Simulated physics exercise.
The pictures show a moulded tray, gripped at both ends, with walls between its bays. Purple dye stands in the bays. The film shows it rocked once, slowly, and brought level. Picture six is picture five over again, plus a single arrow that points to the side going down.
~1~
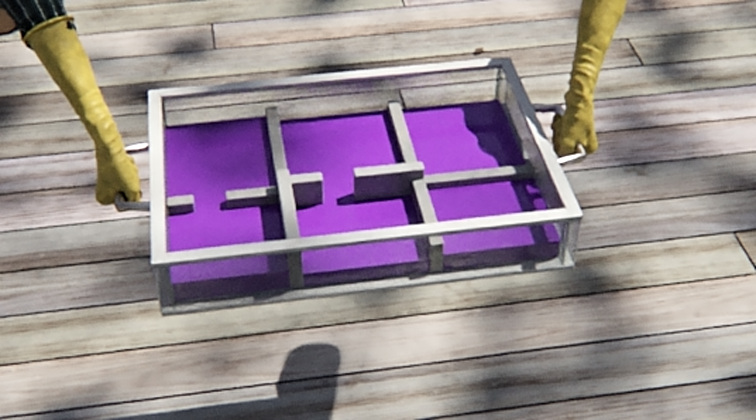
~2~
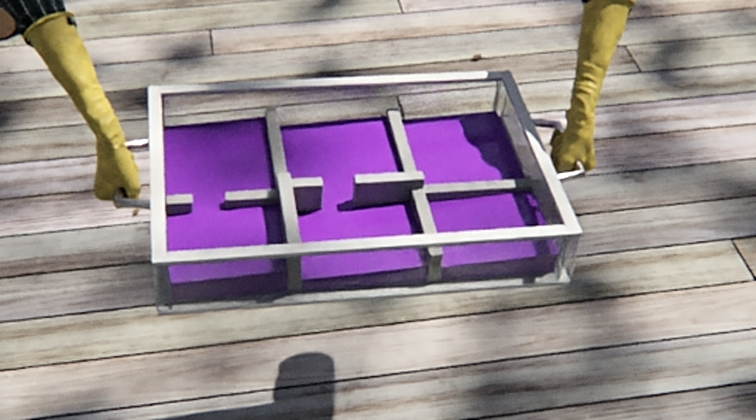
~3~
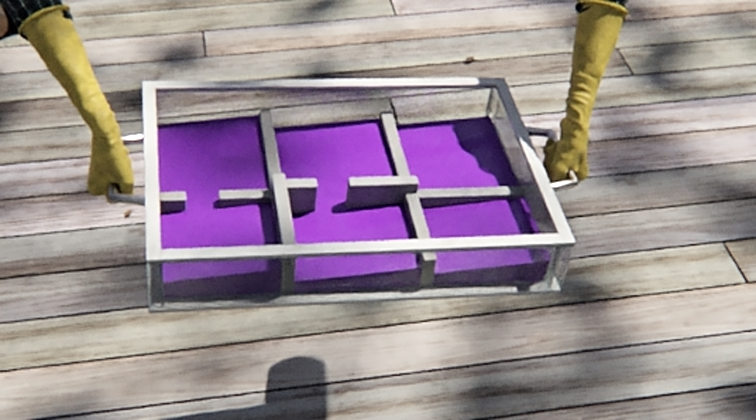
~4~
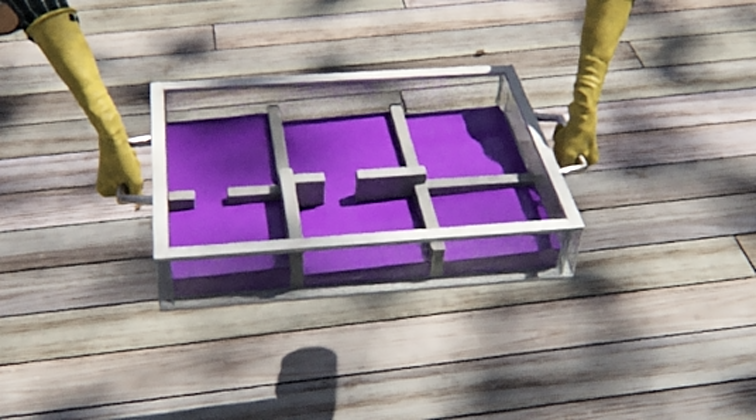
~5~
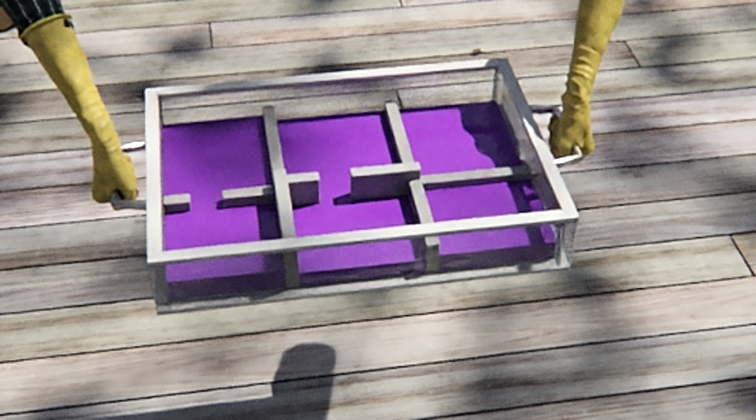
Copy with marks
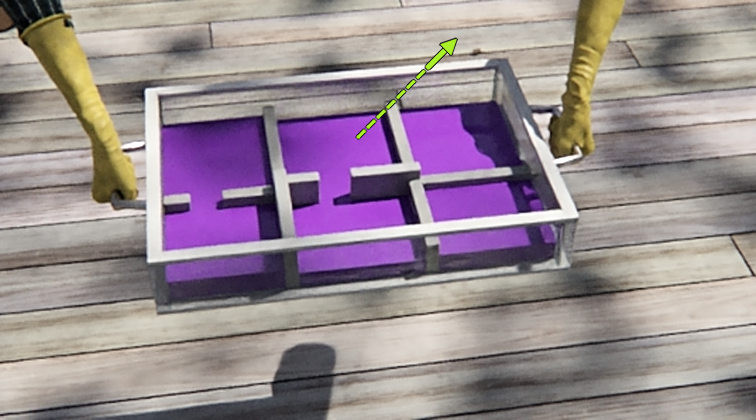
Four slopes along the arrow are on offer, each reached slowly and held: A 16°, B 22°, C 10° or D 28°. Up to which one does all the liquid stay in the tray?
Slope C just does it.
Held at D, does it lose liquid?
Yes.
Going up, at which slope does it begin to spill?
It is A.
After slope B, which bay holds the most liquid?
The back right bay.
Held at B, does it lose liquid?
Yes, it does.
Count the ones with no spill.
One of the four.
The tray is level; deepest in the back left bay, at (223, 161), shallowest in the back right.
Tipped about 3° down to the right; no wall is crossed.
Tipped about 6° down to the right; no wall is crossed.
Tipped about 3° down to the right; no wall is crossed.
The tray is level; deepest in the back left bay, at (219, 160), shallowest in the back right.
The arrow ends at (452, 42).
With A, about 11 % goes over the rim.
With B, about 45 % goes over the rim.
With C, nothing spills; the back right bay holds the most.
With D, about 65 % goes over the rim.
